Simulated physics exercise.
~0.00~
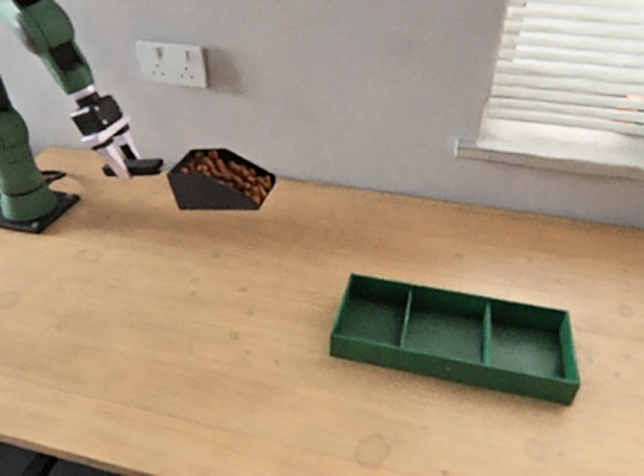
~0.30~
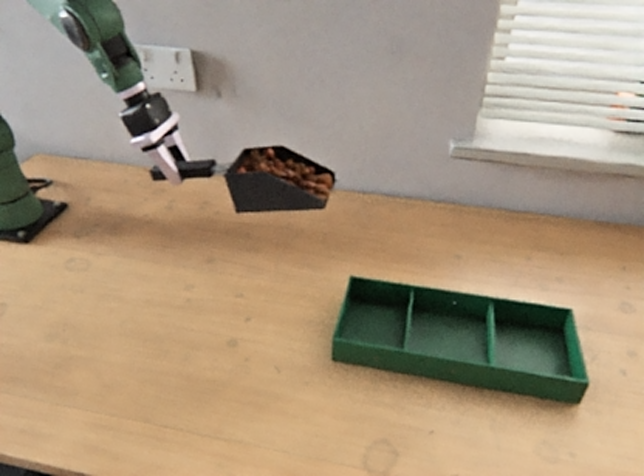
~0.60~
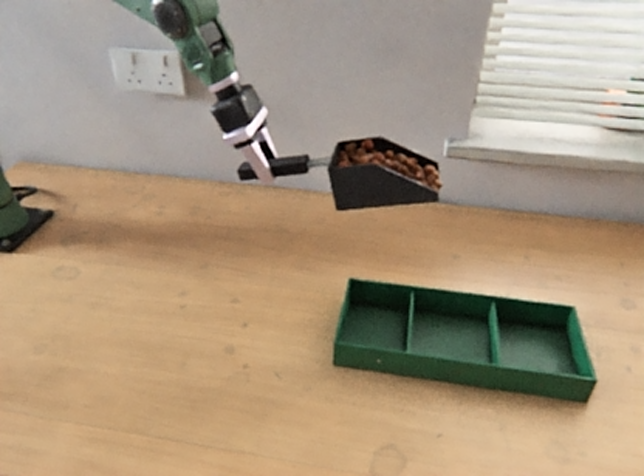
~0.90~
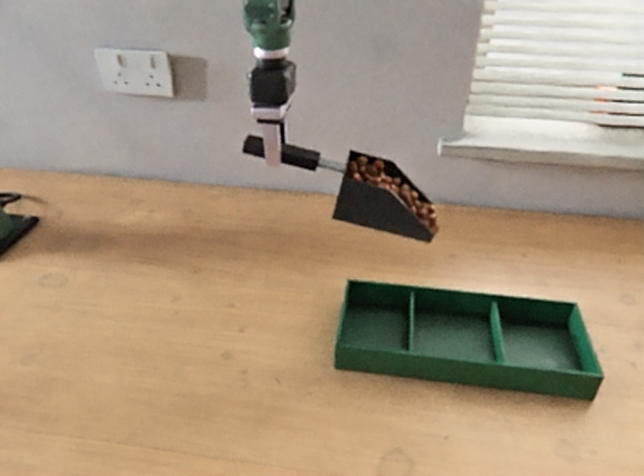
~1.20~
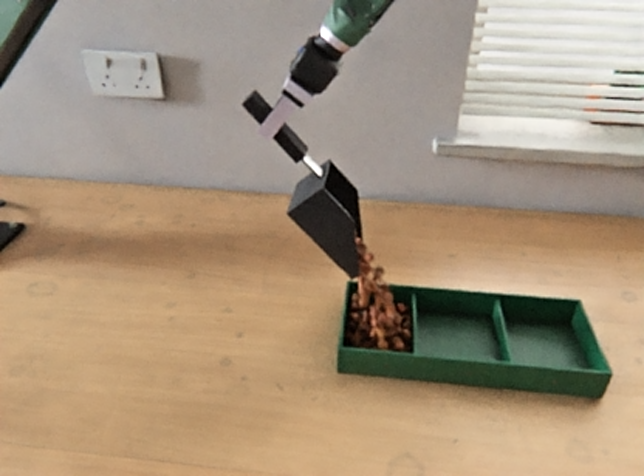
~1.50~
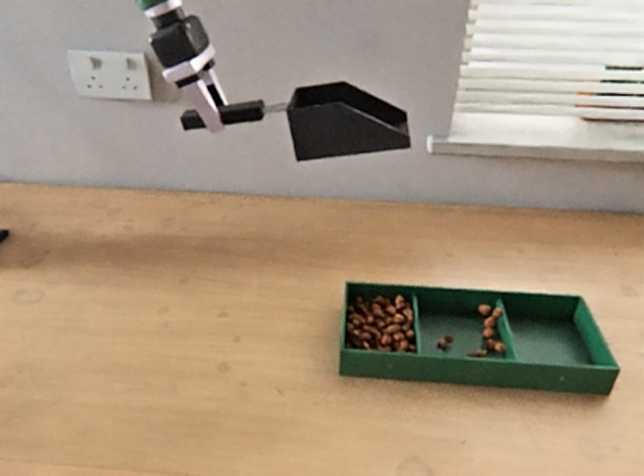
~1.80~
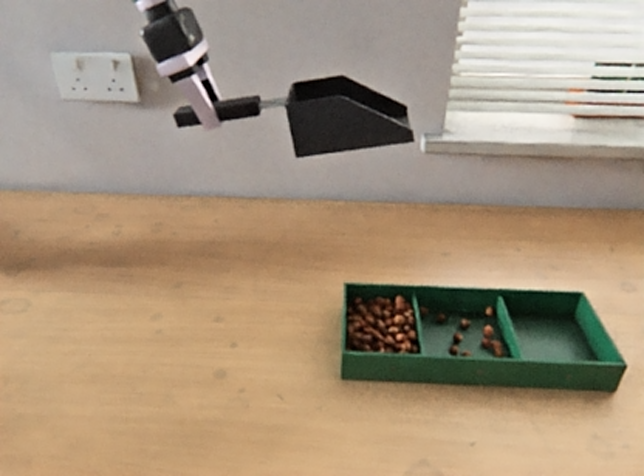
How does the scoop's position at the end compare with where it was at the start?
At the start the scoop hung well to the left of the green box, and by the end it was farther right and higher up, over toward the box's left part.
